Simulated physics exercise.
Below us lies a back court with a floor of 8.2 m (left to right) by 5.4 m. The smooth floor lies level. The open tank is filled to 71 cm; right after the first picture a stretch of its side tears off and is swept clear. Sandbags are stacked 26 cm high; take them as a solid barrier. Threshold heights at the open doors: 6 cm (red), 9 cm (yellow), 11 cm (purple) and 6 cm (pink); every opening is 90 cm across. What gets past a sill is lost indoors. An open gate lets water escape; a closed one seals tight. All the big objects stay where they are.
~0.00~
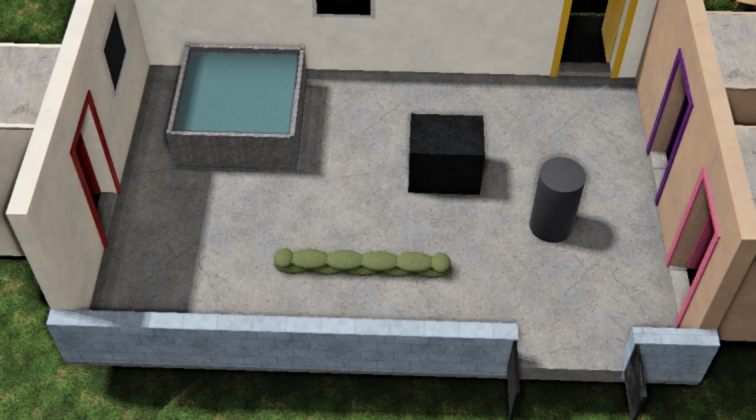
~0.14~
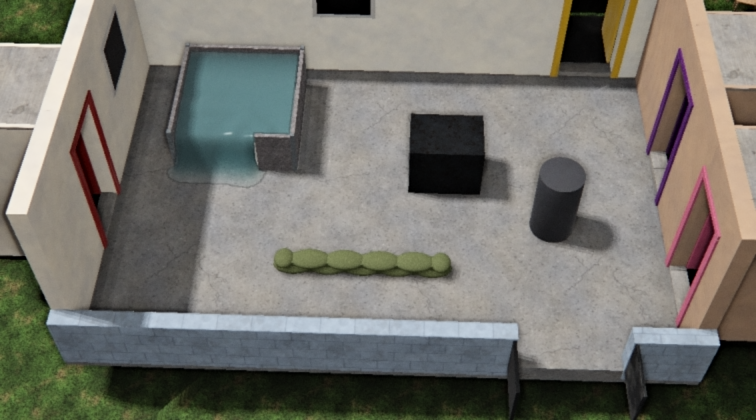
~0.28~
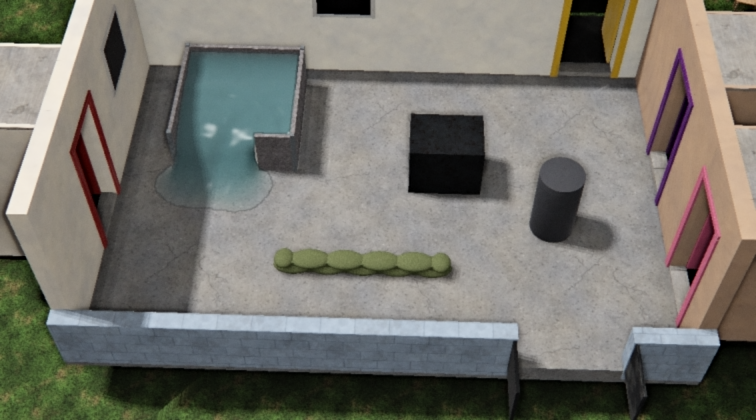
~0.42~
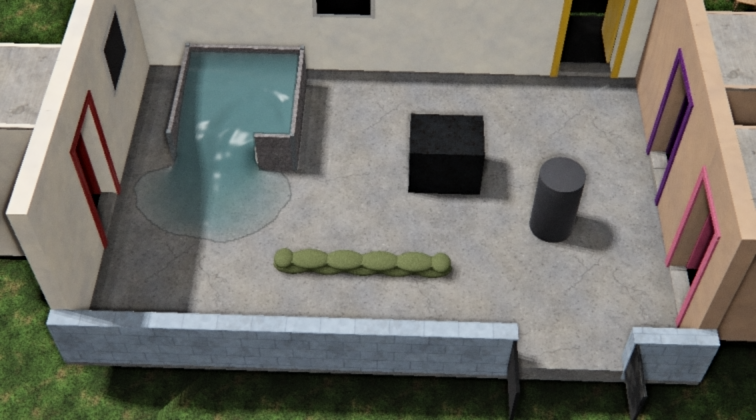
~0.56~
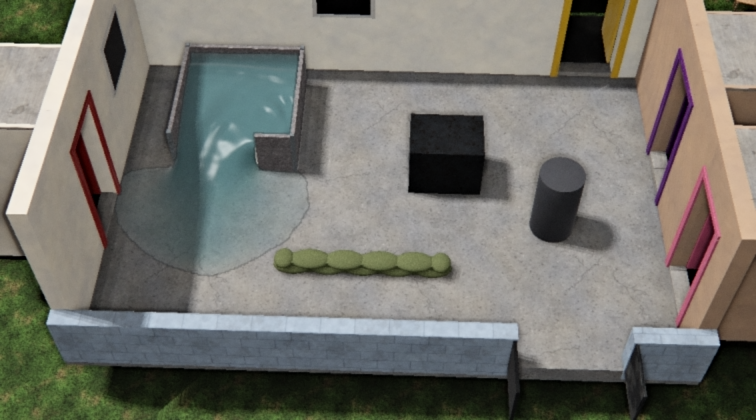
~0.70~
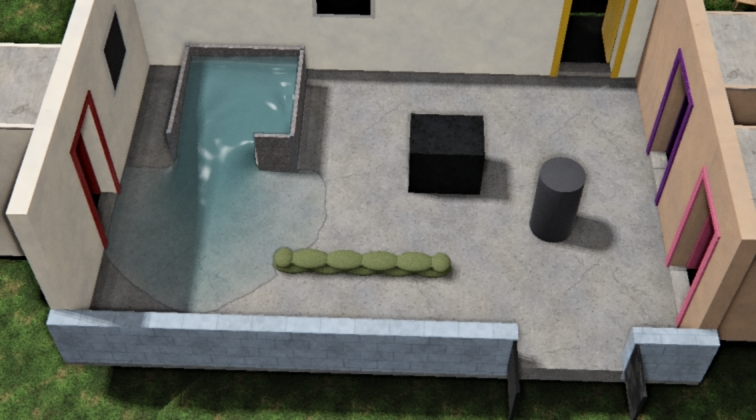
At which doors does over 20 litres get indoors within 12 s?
Door by door: At the red door it exceeds the limit; at the yellow door it keeps below the limit; at the purple door it stays under the limit; at the pink door it passes the limit.
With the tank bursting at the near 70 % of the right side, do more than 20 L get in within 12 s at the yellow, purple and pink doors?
Then: Yellow over, purple below, pink over.
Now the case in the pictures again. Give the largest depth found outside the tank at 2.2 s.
Roughly 42 cm.
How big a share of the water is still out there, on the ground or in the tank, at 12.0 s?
Some 80 per cent remains.
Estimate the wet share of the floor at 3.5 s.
Near 45 per cent is wet.
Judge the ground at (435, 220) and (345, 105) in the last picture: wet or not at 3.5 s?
In that order: Flooded, dry.
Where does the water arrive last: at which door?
It is the yellow one.
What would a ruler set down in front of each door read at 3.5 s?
In cm: Red 14, yellow 0, purple 0, pink 0.
After 1.4 s water covers 20 % of the floor and is deepest (50 cm) near (96, 338); red door 13 cm at the sill, 9 L in, yellow door not reached, purple door not reached, pink door not reached.
After 2.2 s water covers 30 % of the floor and is deepest (42 cm) near (94, 294); red door 11 cm at the sill, 59 L in, yellow door not reached, purple door not reached, pink door not reached.
After 3.5 s water covers 45 % of the floor and is deepest (22 cm) near (190, 255); red door 14 cm at the sill, 98 L in, yellow door not reached, purple door not reached, pink door not reached.
After 7.0 s water covers 75 % of the floor and is deepest (12 cm) near (83, 338); red door 10 cm at the sill, 188 L in, yellow door not reached, purple door 4 cm at the sill, 0 L in, pink door 12 cm at the sill, 69 L in.
After 12.0 s water covers 95 % of the floor and is deepest (8 cm) near (636, 132); red door 5 cm at the sill, 204 L in, yellow door 7 cm at the sill, 1 L in, purple door 4 cm at the sill, 0 L in, pink door 7 cm at the sill, 114 L in.
